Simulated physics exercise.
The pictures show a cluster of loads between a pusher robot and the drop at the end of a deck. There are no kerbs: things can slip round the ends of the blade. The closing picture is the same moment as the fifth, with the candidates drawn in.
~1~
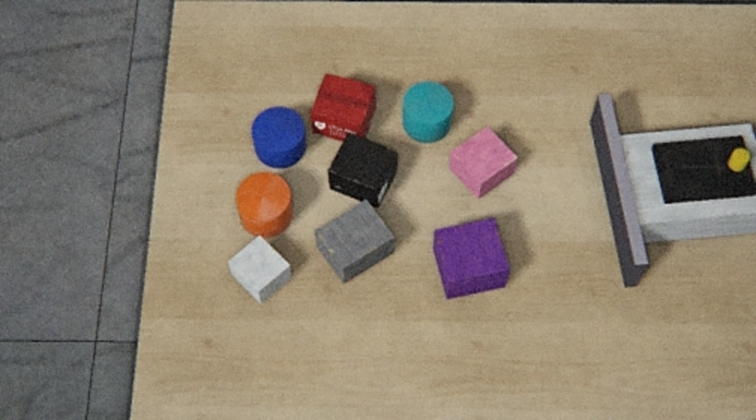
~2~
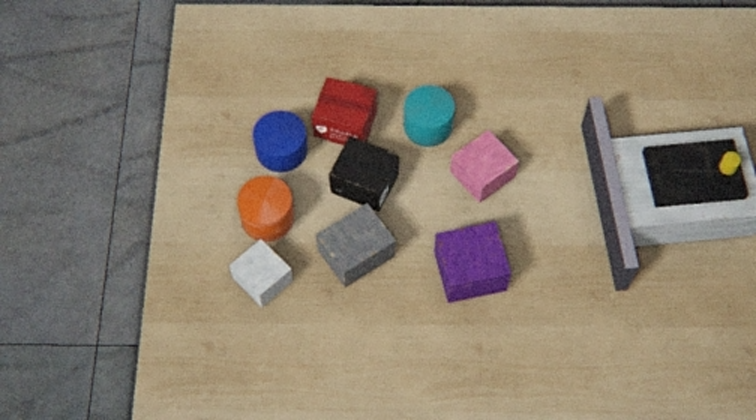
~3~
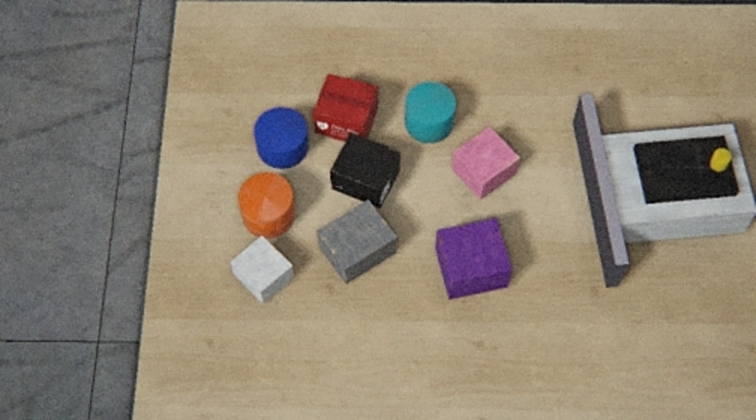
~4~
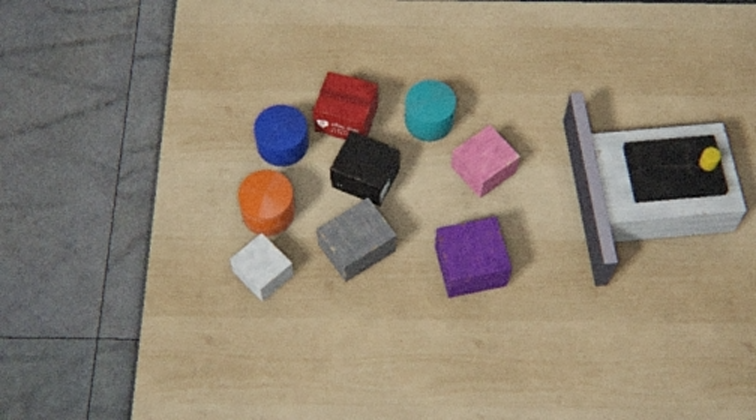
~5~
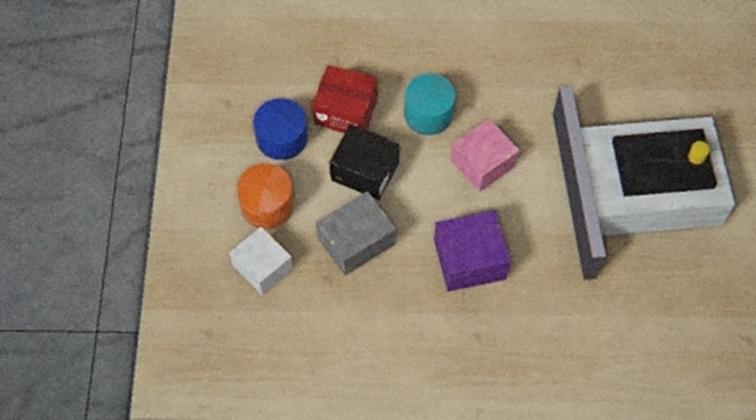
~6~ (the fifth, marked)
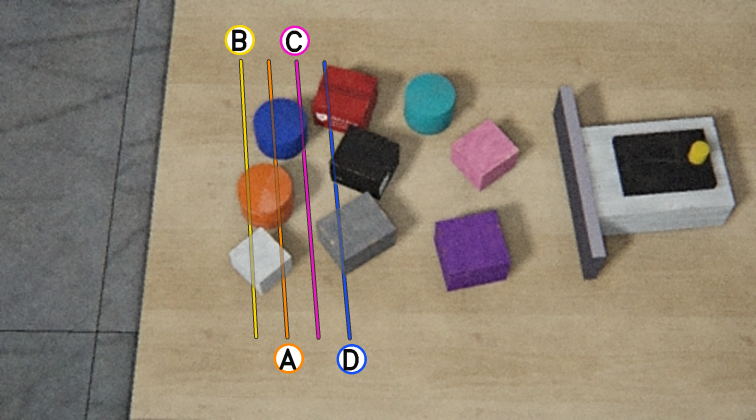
On a wooden deck, a flat-fronted robot moves slowly left toward a cluster of still blocks.
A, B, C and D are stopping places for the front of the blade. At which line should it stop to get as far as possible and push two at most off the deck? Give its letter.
Up to line B.
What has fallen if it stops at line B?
The orange canister.
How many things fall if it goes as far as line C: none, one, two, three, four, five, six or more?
By then, none.
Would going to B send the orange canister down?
Yes.
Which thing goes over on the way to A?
The orange canister.
On the marked copy, A at (277, 192); B at (248, 191); C at (307, 192); D at (336, 192).
Following B. Soon after the start, robot (536, 161); turquoise canister (416, 105); purple crate (431, 251).
Later, robot (417, 159); orange canister (206, 194); white crate (205, 275).
In the end, robot (325, 158); orange canister over the edge; grey crate (153, 228); one fallen.
As for the rest, A is within the limit but short; C is within the limit but short; D is within the limit but short.
